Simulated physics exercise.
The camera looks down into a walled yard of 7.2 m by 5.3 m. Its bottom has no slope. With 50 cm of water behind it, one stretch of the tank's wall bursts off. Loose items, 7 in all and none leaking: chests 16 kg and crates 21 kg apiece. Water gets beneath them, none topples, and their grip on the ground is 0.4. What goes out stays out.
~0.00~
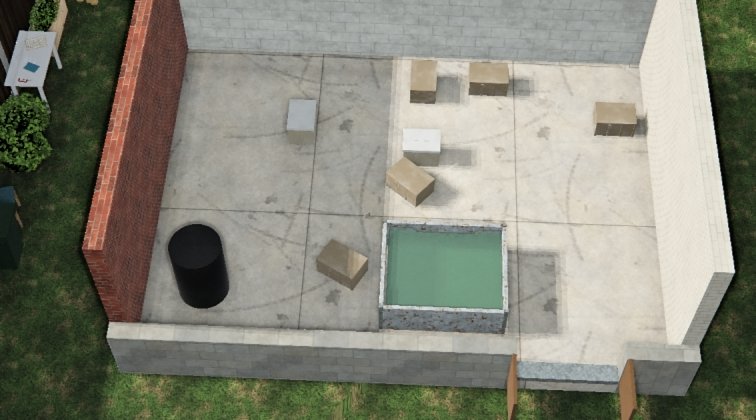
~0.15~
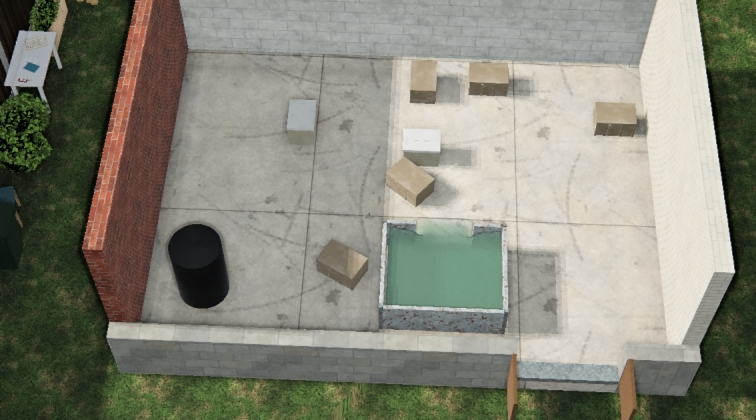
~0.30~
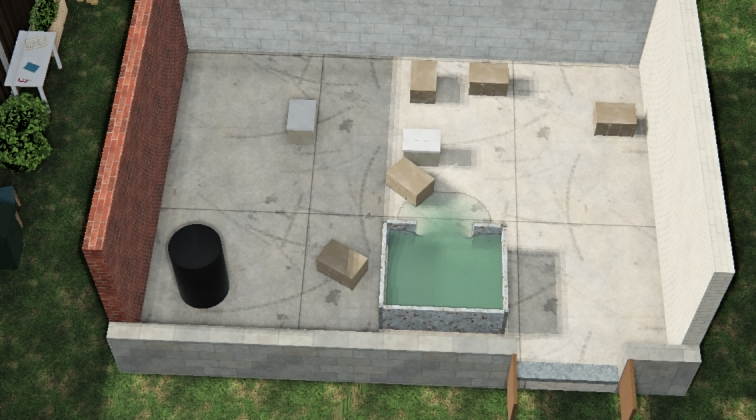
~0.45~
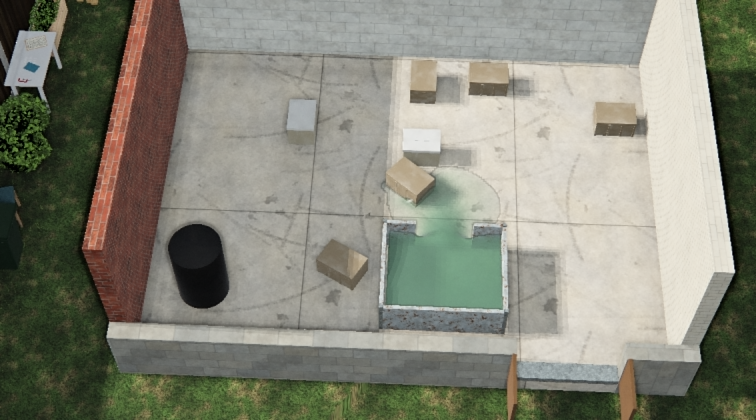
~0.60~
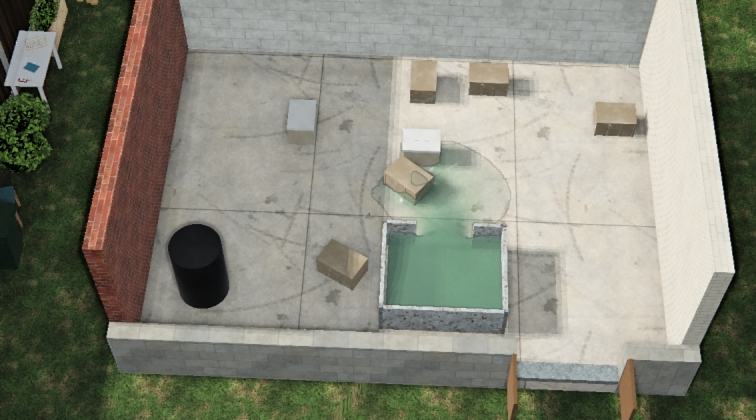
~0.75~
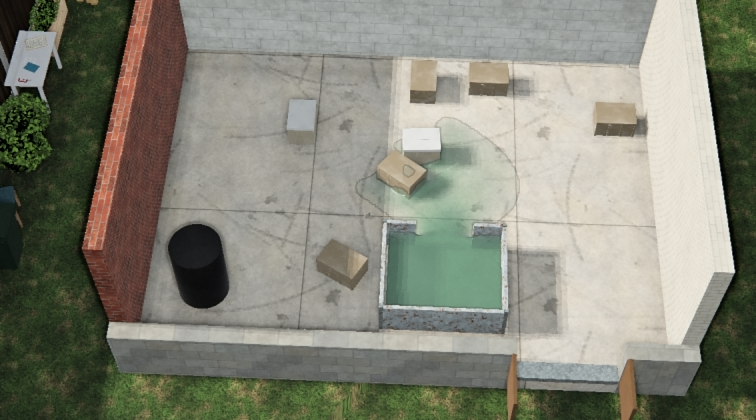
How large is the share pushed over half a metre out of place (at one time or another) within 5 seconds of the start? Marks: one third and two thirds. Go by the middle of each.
That comes to one to two thirds.
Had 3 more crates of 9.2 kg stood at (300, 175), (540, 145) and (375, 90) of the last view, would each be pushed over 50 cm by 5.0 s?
In that order: Less, past it, past it.
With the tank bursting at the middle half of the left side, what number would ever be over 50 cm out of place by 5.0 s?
Then 1.
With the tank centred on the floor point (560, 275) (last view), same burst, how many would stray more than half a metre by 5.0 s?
In that case 3 of them.
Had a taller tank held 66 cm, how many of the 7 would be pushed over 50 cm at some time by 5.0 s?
In that case 5 of them.
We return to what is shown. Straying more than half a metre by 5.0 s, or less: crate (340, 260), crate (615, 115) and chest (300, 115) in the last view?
In turn: Short of it, under, less.
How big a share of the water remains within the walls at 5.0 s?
Some 100 per cent remains.
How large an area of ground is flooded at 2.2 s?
Roughly 16 m2.
After 1.1 s 1 of 7 are over 50 cm from their spots; 0 afloat.
After 2.2 s 2 of 7 are over 50 cm from their spots; 0 afloat.
After 3.5 s 3 of 7 are over 50 cm from their spots; 0 afloat.
After 5.0 s 4 of 7 are over 50 cm from their spots, and 4 have been at some point; 0 afloat.
